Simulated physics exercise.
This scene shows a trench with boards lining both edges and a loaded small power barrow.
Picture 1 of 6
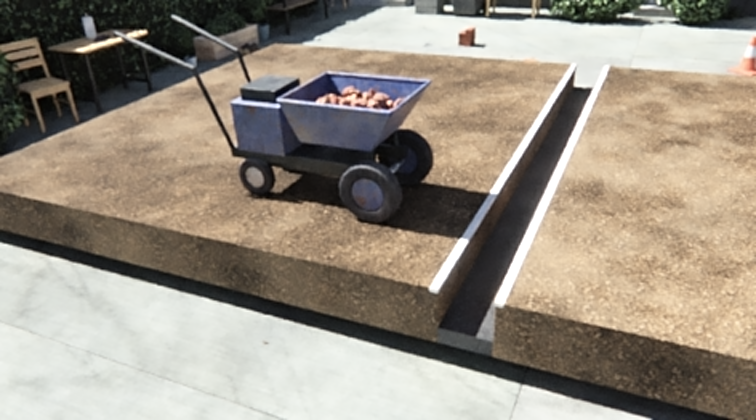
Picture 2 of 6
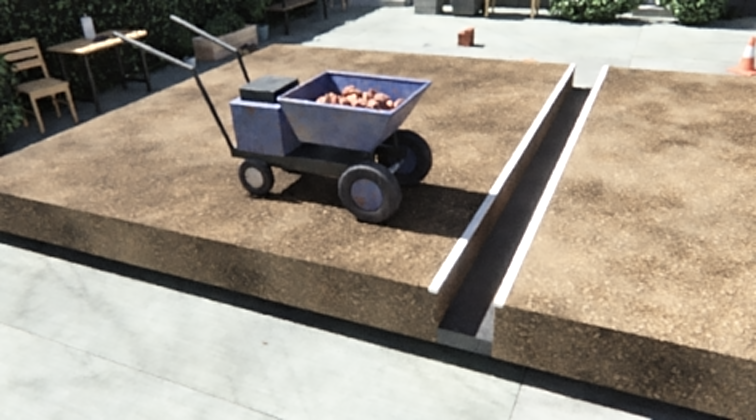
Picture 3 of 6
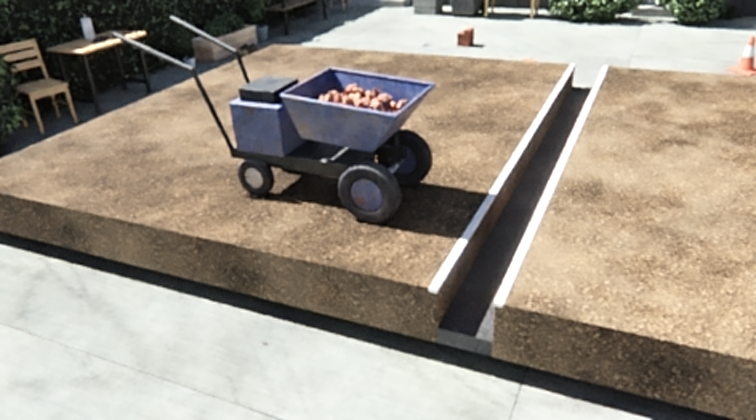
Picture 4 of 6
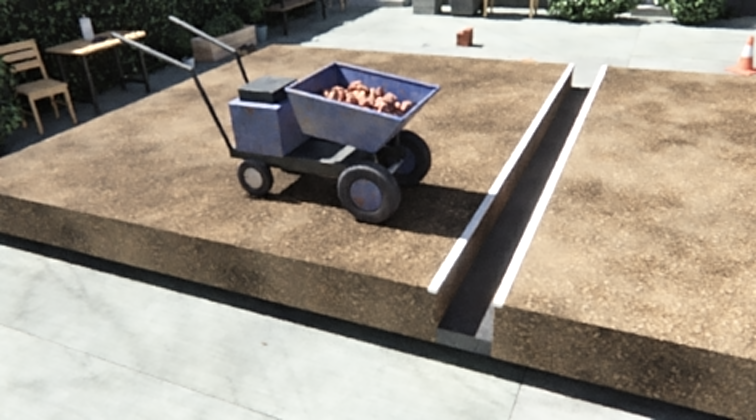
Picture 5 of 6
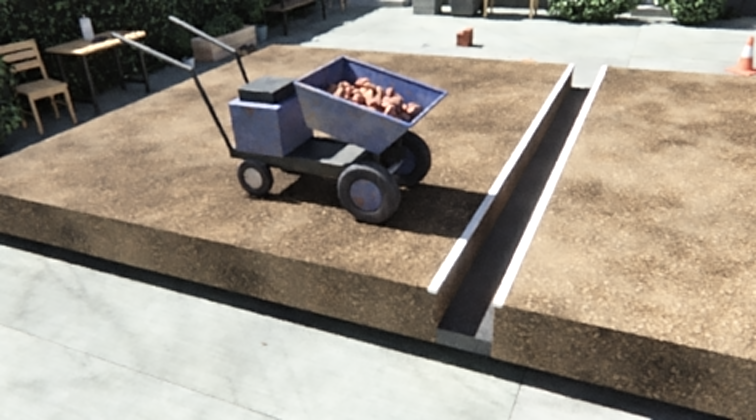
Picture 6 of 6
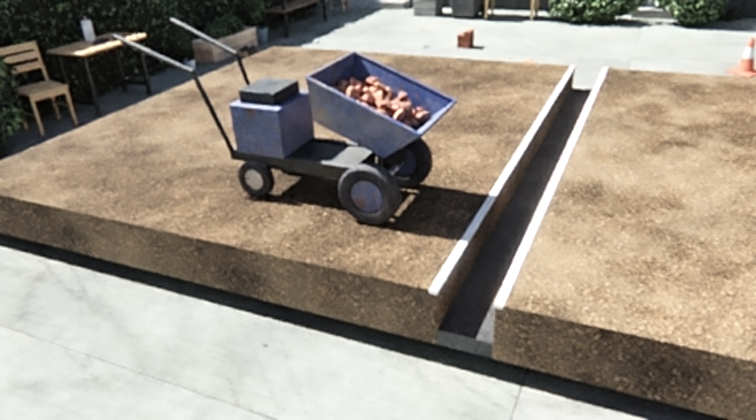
Blue skip of reddish rubble on a small four-wheeled power barrow tilting gradually forward to the right, beside a board-lined trench.
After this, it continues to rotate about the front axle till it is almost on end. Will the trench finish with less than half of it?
No, more than half.
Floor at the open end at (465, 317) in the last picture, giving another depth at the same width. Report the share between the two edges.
Close to 80 per cent.
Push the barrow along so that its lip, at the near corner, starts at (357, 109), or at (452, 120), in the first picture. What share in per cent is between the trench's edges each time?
First try: 20 per cent; second try: 10 per cent.
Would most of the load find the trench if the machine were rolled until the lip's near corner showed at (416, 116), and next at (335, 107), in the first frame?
Stop 1: Beyond half. Stop 2: Short of half.
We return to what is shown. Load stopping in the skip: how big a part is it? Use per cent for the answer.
0 in a hundred, roughly.
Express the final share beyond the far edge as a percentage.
I'd put it at some 0 per cent of the load.
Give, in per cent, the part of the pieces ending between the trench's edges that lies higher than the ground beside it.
Roughly 0 percent.
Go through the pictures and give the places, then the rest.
The first frame shows lip of the skip (391, 113), level; top of the load (361, 104), lumps of rubble; first edge of the trench (453, 257); far edge (514, 270), the trench over half as wide as the skip, and about as deep as wide.
The second frame shows lip of the skip (392, 114), tipped barely; top of the load (356, 101).
The third frame shows lip of the skip (396, 116), tipped barely; top of the load (348, 105).
The fourth frame shows lip of the skip (402, 120), tipped a little; top of the load (352, 103).
The fifth frame shows lip of the skip (410, 126), tipped a little; top of the load (345, 101).
The sixth frame shows lip of the skip (421, 135), tipped clearly; top of the load (354, 99); first edge of the trench (453, 259); far edge (514, 271).
Just after the last frame, skip tipped steeply; every one in the skip.
A moment on, skip tipped right over; the larger part in the skip; just a few short of the trench; roughly a quarter in or heaped over the trench; just a few falling.
Further on, skip tipped right over; about a tenth in the skip; about a tenth short of the trench; the larger part in or heaped over the trench.
When it is over, skip tipped right over; just a few short of the trench; almost all in or heaped over the trench; not one beyond it.
